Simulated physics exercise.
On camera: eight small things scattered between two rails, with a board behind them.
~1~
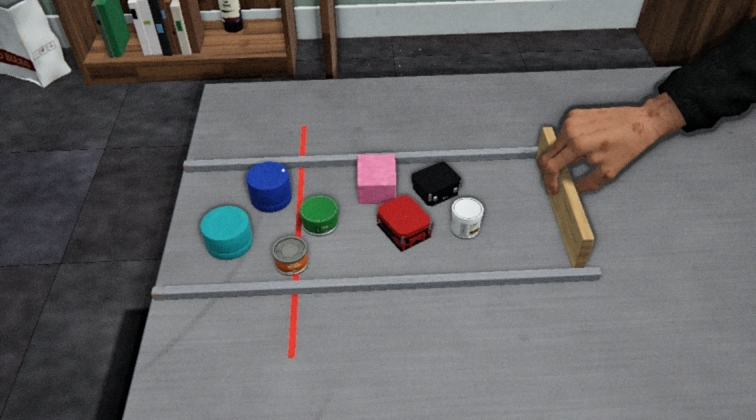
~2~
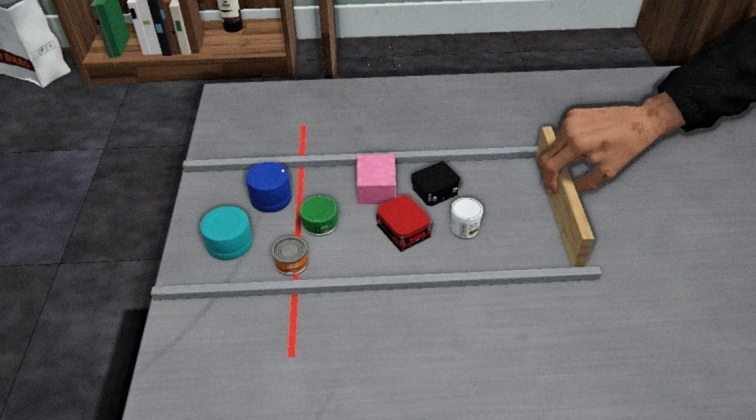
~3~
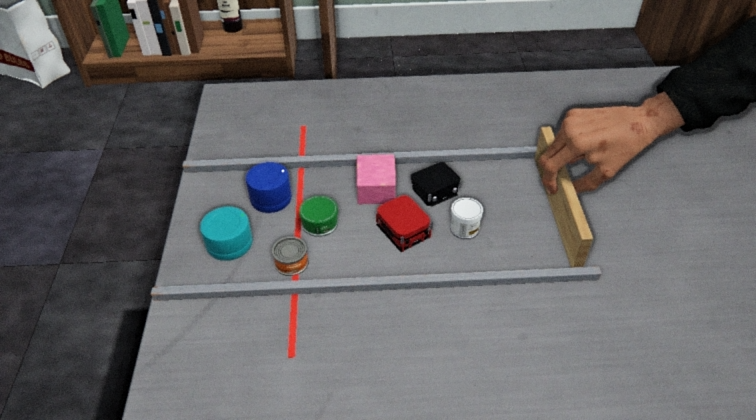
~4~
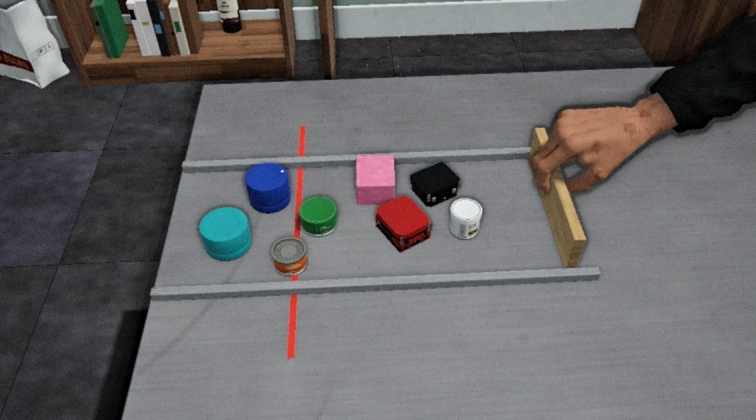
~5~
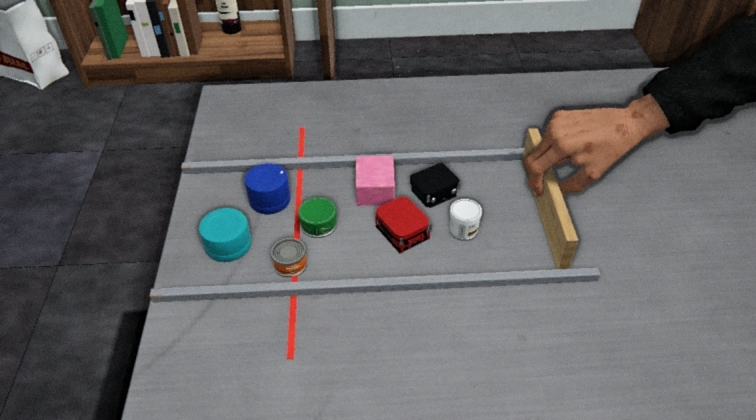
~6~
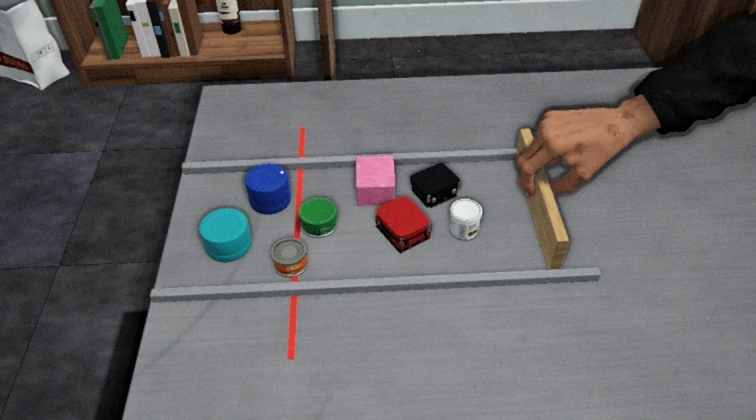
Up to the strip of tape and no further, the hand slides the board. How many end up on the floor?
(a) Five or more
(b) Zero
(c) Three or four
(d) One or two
Zero.
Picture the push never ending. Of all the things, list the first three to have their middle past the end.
In order they are the blue lid, the turquoise lid and the green tin.
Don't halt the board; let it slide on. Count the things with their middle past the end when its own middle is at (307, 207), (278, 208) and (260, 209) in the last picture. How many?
0, 0 and 2.
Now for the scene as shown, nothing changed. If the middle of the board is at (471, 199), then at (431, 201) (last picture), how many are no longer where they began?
The count is 1 at the first point and 4 at the second.
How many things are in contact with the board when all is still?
Total: 3.
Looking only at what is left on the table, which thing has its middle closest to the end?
That would be the blue lid.
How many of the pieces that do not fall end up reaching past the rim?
Counting them gives 0.
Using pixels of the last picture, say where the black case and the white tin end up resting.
I'd put one at around (279, 188) and the other at around (281, 234).
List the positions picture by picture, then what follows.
Turquoise lid (227, 233); blue lid (270, 187); orange pot (291, 256); board (562, 195); tape (299, 222), in the first frame.
Blue lid (269, 187); white tin (466, 219), in the second frame.
Orange pot (291, 256); green tin (319, 216), in the third frame.
Turquoise lid (226, 234); board (554, 195), in the fourth frame.
Blue lid (268, 189); pink block (375, 181), in the fifth frame.
Turquoise lid (226, 235); blue lid (268, 189); orange pot (290, 258); board (539, 196); tape (298, 223), in the sixth frame.
Early on, none off yet; turquoise lid at rest near (226, 235); blue lid at rest near (268, 189); orange pot at rest near (290, 258).
Finally, the number that fall off is zero.
